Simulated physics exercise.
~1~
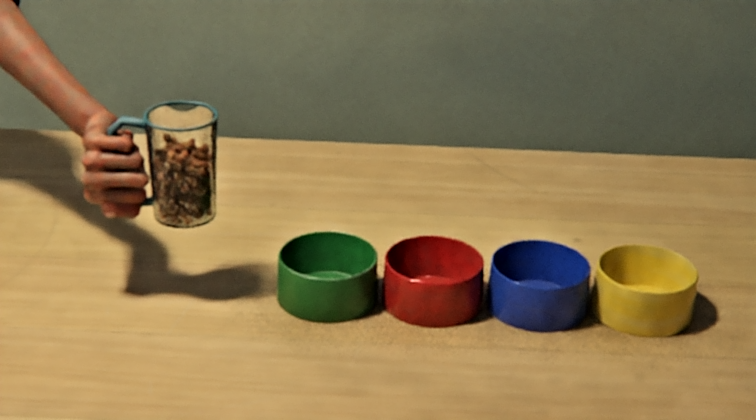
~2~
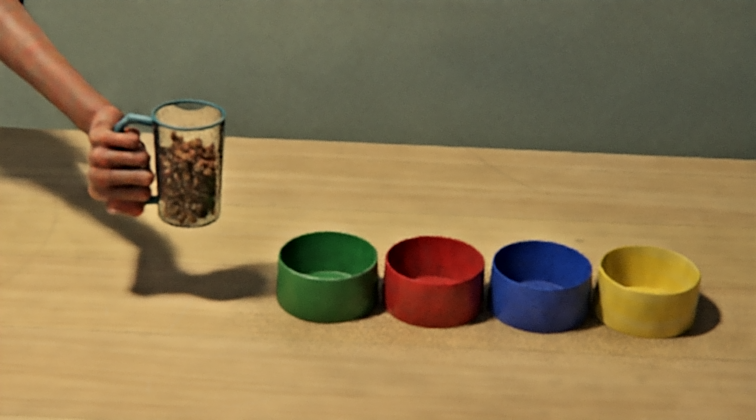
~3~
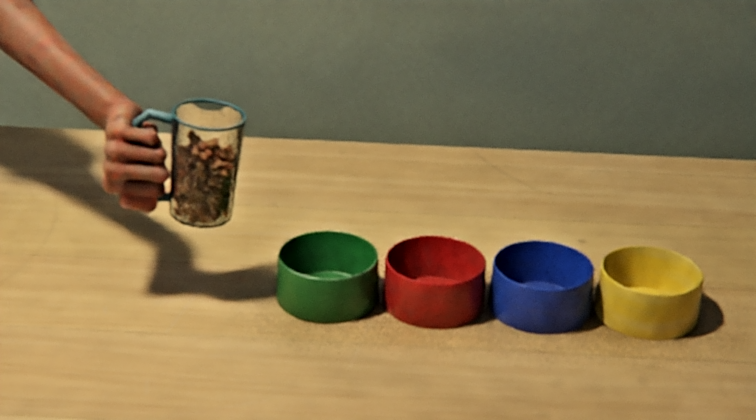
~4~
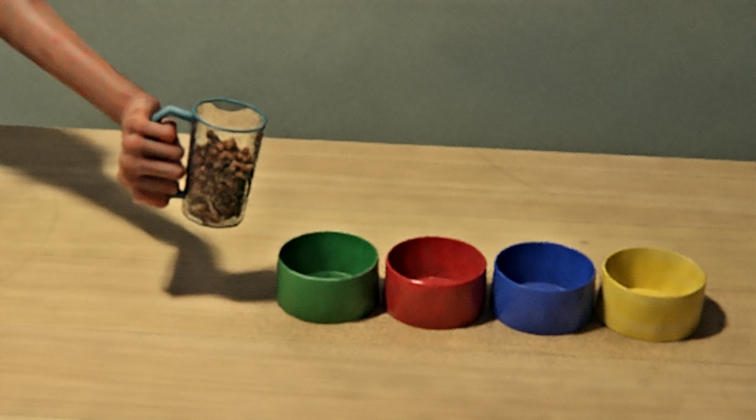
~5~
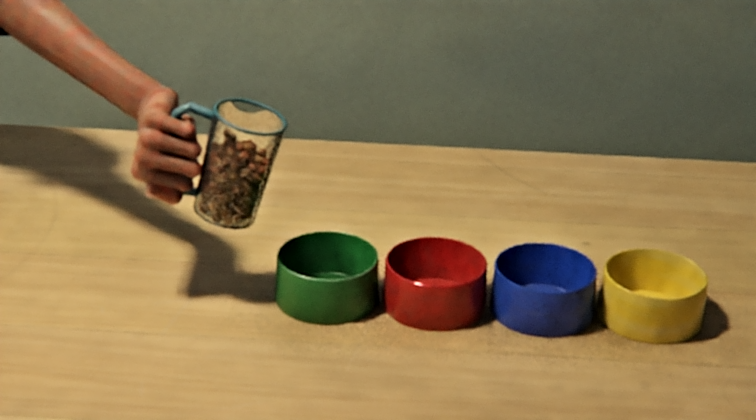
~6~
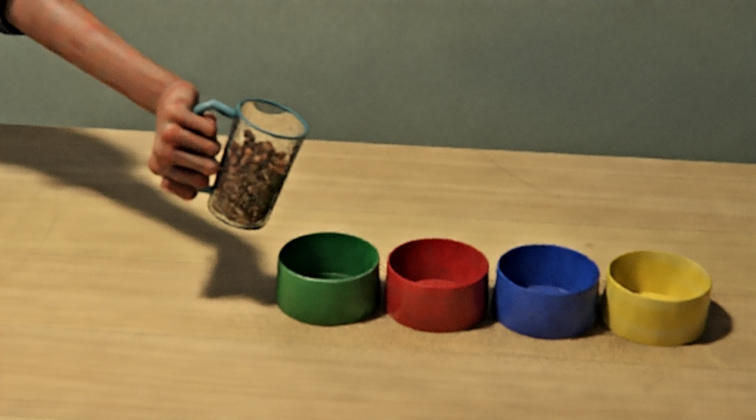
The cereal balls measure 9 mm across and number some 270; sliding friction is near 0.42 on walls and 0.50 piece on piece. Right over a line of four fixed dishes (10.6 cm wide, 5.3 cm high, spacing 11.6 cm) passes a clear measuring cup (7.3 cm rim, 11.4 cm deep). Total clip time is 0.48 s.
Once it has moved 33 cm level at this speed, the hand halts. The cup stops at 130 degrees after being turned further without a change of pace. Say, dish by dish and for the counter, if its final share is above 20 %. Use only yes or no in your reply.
Red: No; blue: Yes; green: No; yellow: No; counter: No.
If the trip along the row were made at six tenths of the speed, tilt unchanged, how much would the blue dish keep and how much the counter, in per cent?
Blue: 90; counter: 10.
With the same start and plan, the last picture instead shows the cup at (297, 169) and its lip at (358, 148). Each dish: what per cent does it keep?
Per cent kept: Red 0, blue 100, green 0, yellow 0.
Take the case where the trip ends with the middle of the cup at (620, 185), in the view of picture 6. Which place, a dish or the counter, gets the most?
Result: Biggest portion at yellow.
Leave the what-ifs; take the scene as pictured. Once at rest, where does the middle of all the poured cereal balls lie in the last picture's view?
(554, 293).
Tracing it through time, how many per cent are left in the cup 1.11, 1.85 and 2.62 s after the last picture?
Around 100 per cent at the first moment, 95 at the second and 0 at the third.
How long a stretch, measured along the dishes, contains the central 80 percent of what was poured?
6 cm.
Then, 1.11 s after the last picture, tilt 70 degrees; cup holds 100 %.
Then, 1.85 s after the last picture, tilt 104 degrees; cup holds 95 %, blue 5 %.
Then, 2.62 s after the last picture, tilt 130 degrees; cup holds 0 %, blue 100 %.
In the end, red 0 %, blue 100 %, green 0 %, yellow 0 %, counter 0 %.
